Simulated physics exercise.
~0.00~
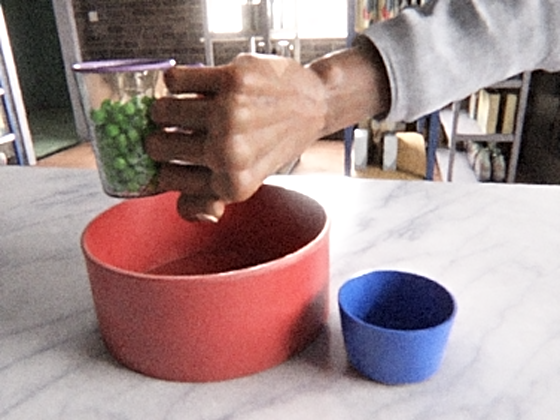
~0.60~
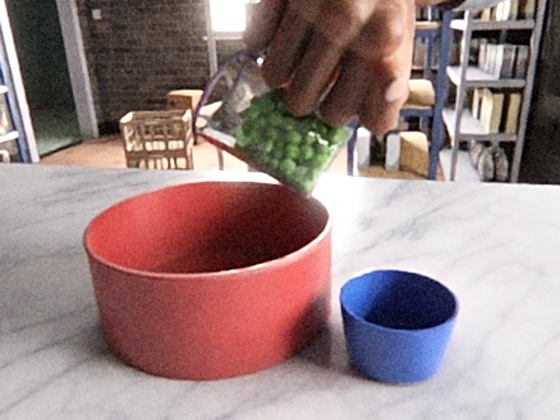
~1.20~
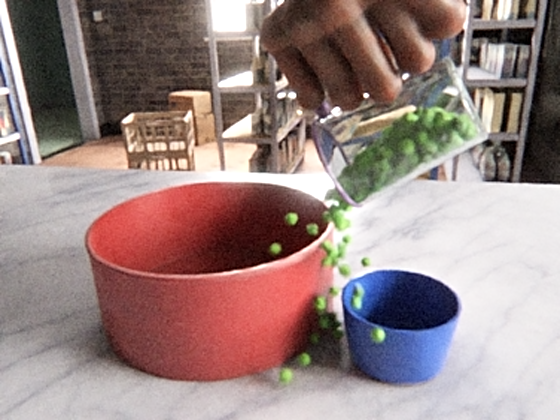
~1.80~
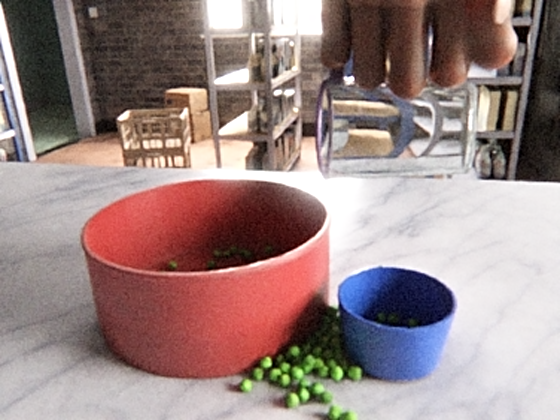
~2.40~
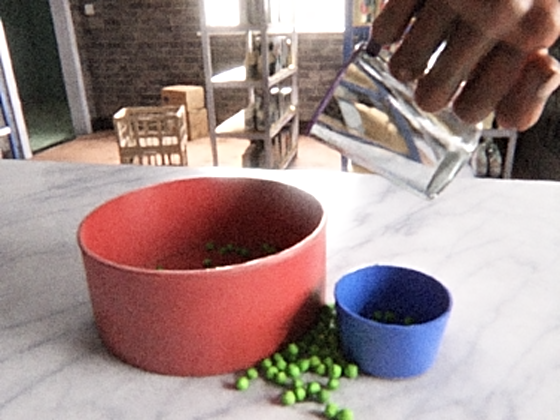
To begin with, a hand holds a clear cup of green peas upright over a red pot, with a smaller blue dish beside it on a marble surface. The hand moves the cup to the right and tips it, the peas gathering toward its rim. As the cup continues right and tilts further, peas tumble out around the pot's right edge and the gap beside the blue dish. Soon the cup is empty, held on its side above the dish, then partly turned back. Many peas lie in the pot, a few sit in the dish, and the rest are scattered on the table between and in front of them.
